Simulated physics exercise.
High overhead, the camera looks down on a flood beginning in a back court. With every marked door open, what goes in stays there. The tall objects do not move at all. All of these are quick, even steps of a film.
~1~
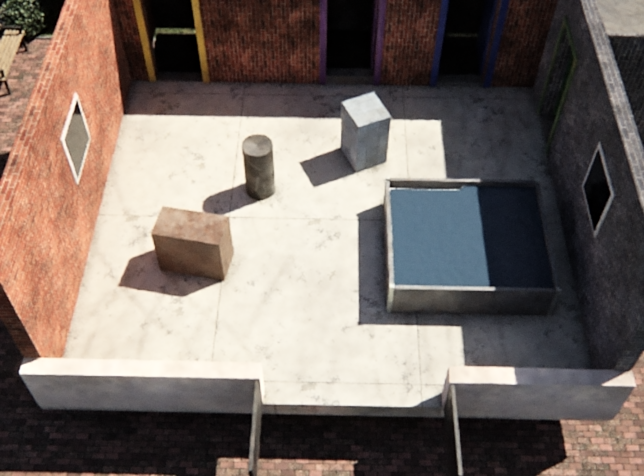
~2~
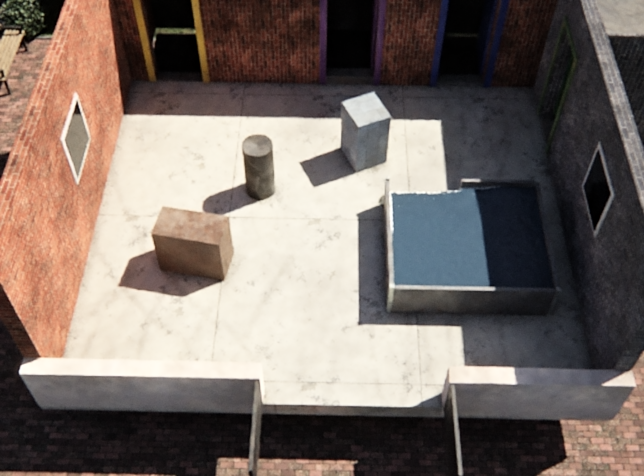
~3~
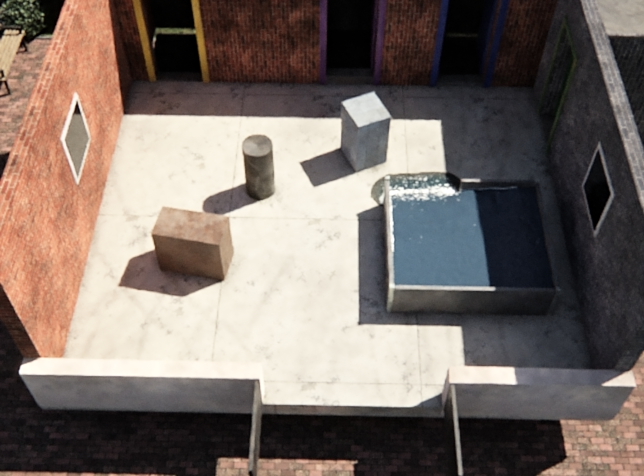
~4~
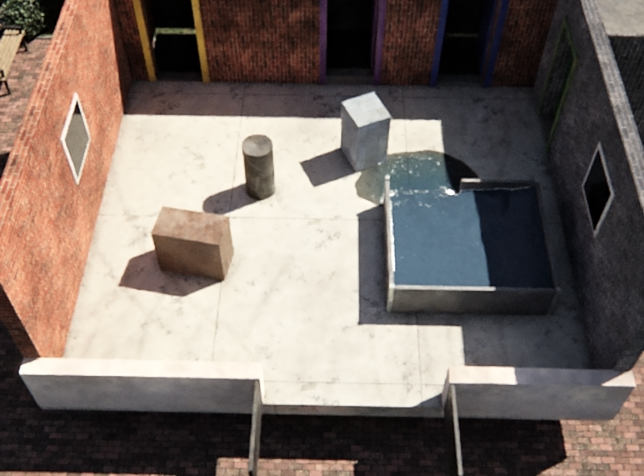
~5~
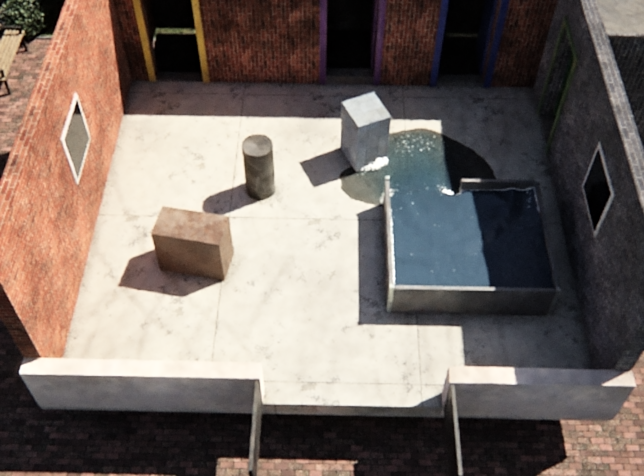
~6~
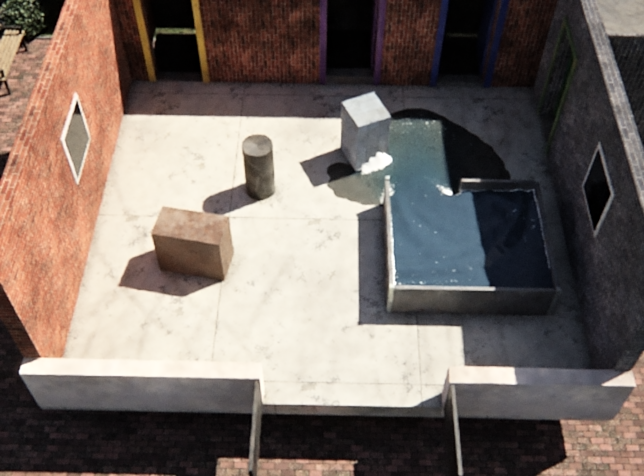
Water in the raised tank poured out through a gap on its far side, splashed onto the pale courtyard floor and spread outward, reaching around the base of the nearby grey block.
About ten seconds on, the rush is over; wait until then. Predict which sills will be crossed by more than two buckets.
The blue door will be; the purple door will not be; the yellow door will be; the green door will be.
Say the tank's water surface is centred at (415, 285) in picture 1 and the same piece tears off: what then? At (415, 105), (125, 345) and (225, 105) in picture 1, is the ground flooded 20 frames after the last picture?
As listed: Reached, untouched, reached.
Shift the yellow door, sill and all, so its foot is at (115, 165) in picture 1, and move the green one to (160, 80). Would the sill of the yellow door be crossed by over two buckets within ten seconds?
Yellow door: Goes past it.
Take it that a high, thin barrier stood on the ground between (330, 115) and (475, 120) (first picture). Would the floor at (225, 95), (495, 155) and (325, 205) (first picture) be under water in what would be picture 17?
Results in order: Bone-dry / swamped / swamped.
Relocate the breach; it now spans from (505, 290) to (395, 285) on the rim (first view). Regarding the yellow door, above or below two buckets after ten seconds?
In that case the yellow door undershoots.
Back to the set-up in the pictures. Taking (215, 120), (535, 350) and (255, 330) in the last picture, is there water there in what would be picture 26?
In that order the points end up soaked, high and dry and high and dry.
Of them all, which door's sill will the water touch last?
It's the yellow-painted one.
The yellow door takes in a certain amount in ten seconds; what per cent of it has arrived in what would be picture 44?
Share at that point: Close to 10 in a hundred.
A moment on, water covers 20 % of the floor; the blue door under two buckets in, the purple door wet at the sill, nothing in, the yellow door not reached, the green door not reached.
Next, water covers 25 % of the floor; the blue door over two buckets in, the purple door wet at the sill, nothing in, the yellow door not reached, the green door wet at the sill, nothing in.
Then, water covers 40 % of the floor; the blue door far over two buckets in, the purple door under two buckets in, the yellow door wet at the sill, nothing in, the green door under two buckets in.
Later, water covers 65 % of the floor; the blue door far over two buckets in, the purple door under two buckets in, the yellow door under two buckets in, the green door over two buckets in.
In the end, water covers 85 % of the floor; the blue door far over two buckets in, the purple door under two buckets in, the yellow door over two buckets in, the green door over two buckets in.
